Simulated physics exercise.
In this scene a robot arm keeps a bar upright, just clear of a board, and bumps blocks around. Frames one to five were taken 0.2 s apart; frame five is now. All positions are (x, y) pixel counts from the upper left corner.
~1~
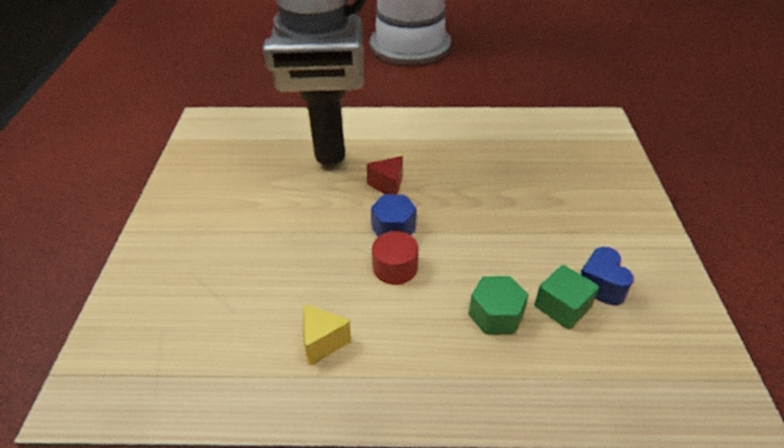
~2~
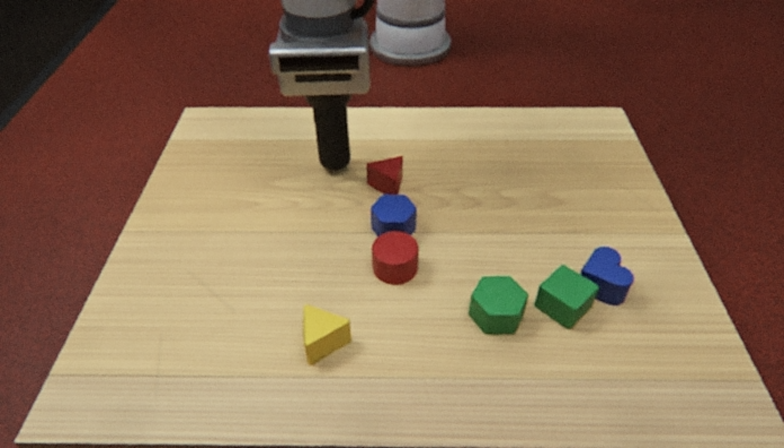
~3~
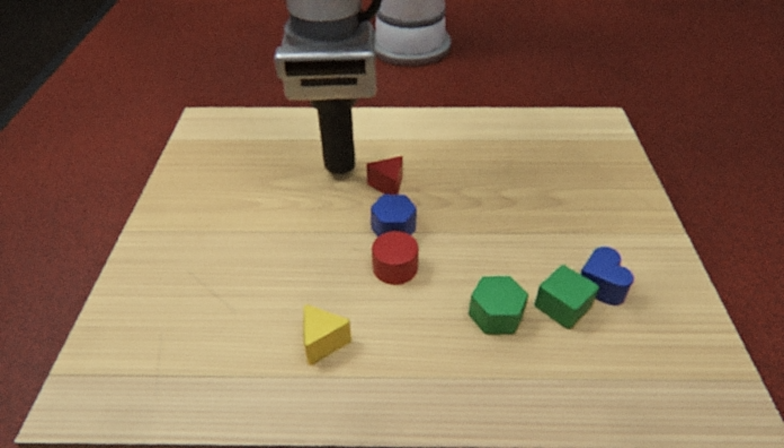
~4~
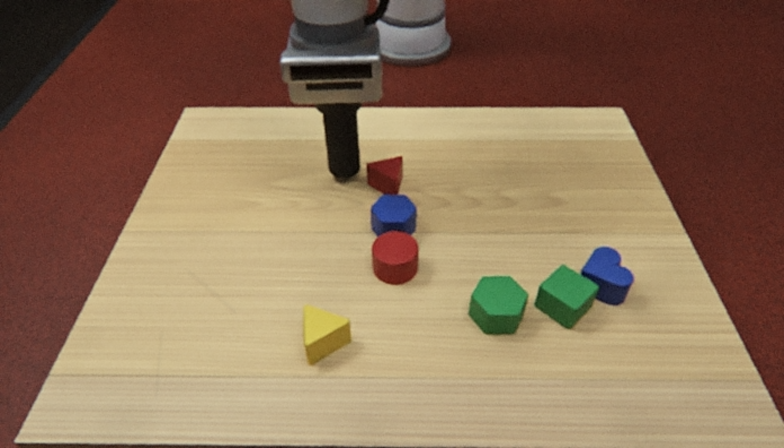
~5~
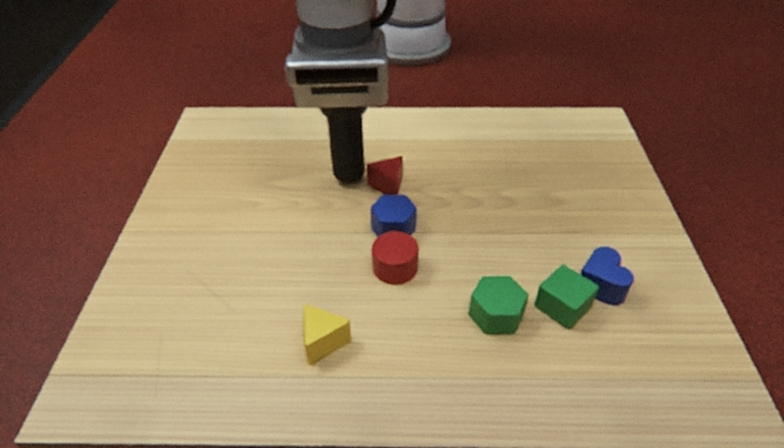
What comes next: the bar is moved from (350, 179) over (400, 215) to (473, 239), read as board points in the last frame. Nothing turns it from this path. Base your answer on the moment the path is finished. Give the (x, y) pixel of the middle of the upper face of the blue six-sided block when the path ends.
I'd place it at (430, 239), taking the centre of its top.
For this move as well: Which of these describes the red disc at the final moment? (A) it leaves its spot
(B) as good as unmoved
A
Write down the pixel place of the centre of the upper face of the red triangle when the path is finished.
Top centre: (412, 173).
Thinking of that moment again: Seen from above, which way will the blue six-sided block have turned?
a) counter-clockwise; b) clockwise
The answer is b.
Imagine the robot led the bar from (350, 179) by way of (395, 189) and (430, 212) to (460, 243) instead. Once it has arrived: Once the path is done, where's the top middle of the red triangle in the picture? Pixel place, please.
Its top centre is at about (448, 173).
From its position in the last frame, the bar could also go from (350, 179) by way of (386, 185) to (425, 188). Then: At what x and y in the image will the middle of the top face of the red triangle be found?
The middle of its upper face should be somewhere near (464, 170).
What follows on the original path. One third of the way, bar (382, 196); red triangle (409, 171), turned 80° anticlockwise.
Two thirds of the way, bar (422, 218); red triangle (412, 173), turned 105° anticlockwise; blue six-sided block (421, 234), turned 40° clockwise; red disc (393, 261).
At the end, bar (474, 232); red triangle (412, 173), turned 105° anticlockwise; blue six-sided block (430, 239), turned 70° clockwise; red disc (393, 262); green six-sided block in place.
